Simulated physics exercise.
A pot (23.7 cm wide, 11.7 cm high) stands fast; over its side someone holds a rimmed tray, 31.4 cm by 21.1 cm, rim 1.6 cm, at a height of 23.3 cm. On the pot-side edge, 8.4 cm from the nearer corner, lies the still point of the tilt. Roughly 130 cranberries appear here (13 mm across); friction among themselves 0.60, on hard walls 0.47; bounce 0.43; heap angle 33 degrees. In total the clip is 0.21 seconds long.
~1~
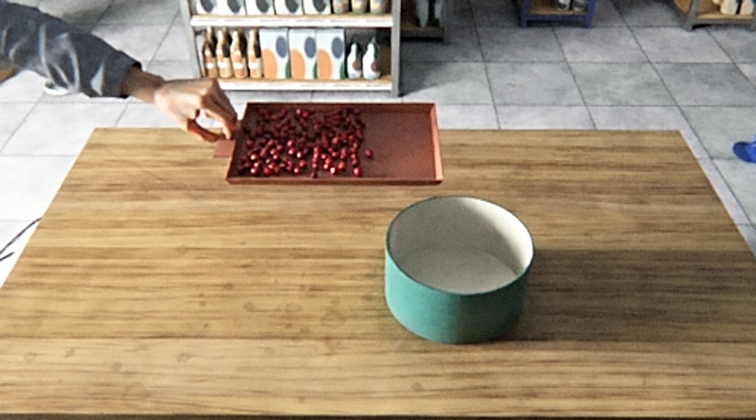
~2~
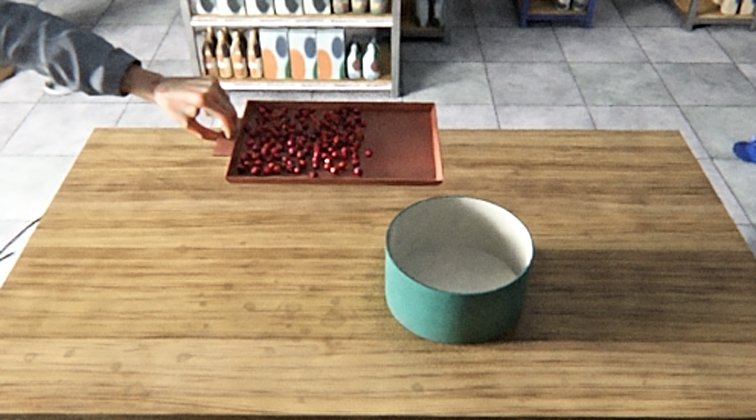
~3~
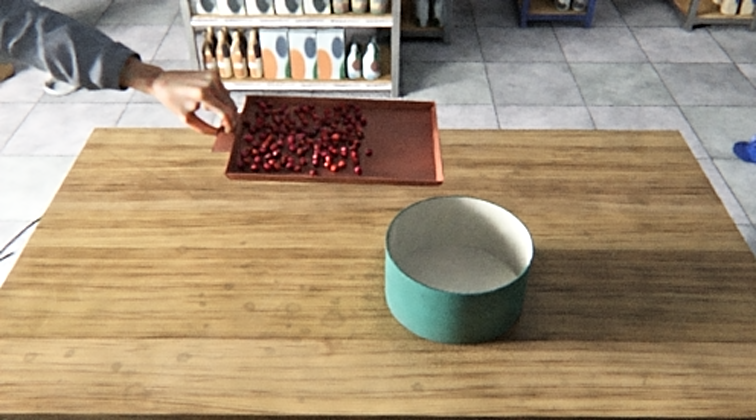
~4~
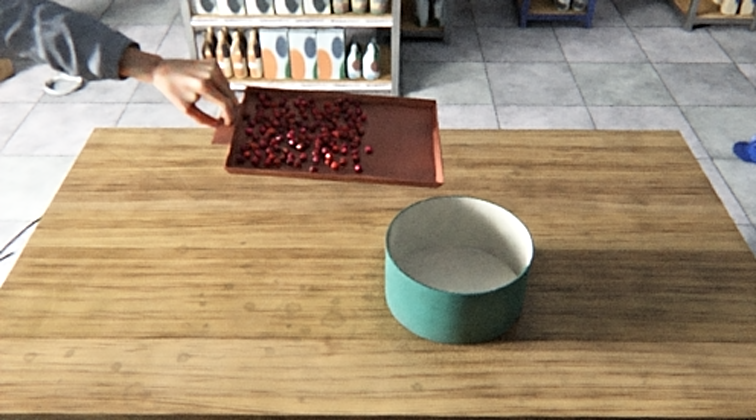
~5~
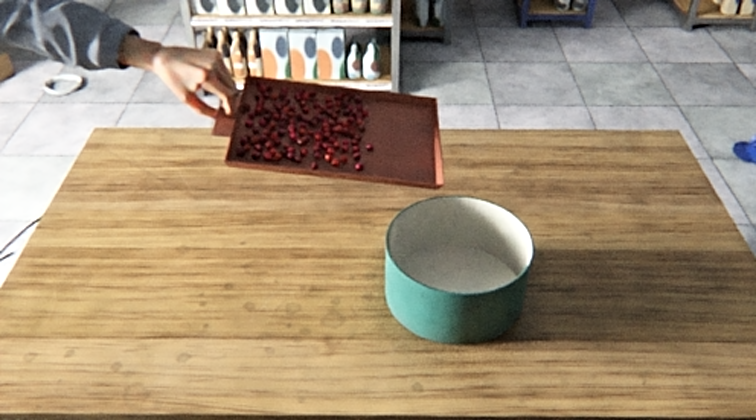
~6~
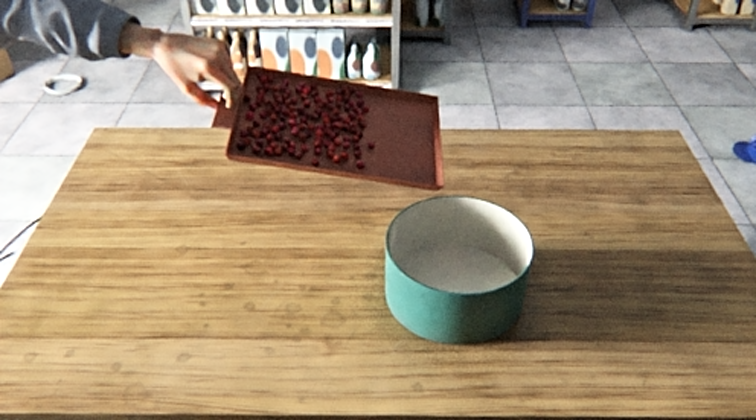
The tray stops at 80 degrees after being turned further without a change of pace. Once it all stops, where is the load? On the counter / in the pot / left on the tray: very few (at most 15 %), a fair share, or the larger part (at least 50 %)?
Counter: Very few; pot: The larger part; left on the tray: Very few.
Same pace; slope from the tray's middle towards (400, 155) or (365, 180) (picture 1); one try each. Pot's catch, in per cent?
The share comes to roughly 90 in a hundred, then roughly 65 in a hundred.
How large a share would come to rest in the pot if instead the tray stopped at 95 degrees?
Roughly 100 %.
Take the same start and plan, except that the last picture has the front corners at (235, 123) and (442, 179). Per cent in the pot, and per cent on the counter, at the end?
In the pot: 60 per cent; on the counter: 40 per cent.
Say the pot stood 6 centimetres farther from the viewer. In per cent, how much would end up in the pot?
90 per cent.
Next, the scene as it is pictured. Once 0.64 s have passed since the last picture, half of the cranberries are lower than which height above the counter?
Around 20 cm up.
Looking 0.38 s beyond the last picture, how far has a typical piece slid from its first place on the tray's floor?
11 cm.
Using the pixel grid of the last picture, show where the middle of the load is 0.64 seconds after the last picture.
Approx. (441, 199).
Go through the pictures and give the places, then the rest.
In the first frame, tray tilt 0 degrees, front corners at (230, 176) and (439, 177); middle of the pieces at (303, 141); pot at (459, 241).
In the second frame, tray tilt 1 degrees, front corners at (229, 175) and (439, 177); middle of the pieces at (303, 140).
In the third frame, tray tilt 2 degrees, front corners at (229, 171) and (439, 178); middle of the pieces at (303, 137).
In the fourth frame, tray tilt 6 degrees, front corners at (229, 165) and (439, 180), lowest corner right front; middle of the pieces at (303, 132).
In the fifth frame, tray tilt 9 degrees, front corners at (229, 158) and (440, 182), lowest corner right front; middle of the pieces at (303, 126).
In the sixth frame, tray tilt 13 degrees, front corners at (230, 152) and (440, 183), lowest corner right front; middle of the pieces at (304, 120); pot at (459, 241).
Then, 0.38 s after the last picture, tilt 45 degrees; the tray holds 100 %, the pot 0 %.
Then, 0.64 s after the last picture, tilt 67 degrees; the tray holds 50 %, the pot 25 %.
Then, 1.00 s after the last picture, tilt 80 degrees; the tray holds 10 %, the pot 85 %.
In the end, counter 0 %, pot 100 %, tray 0 %.
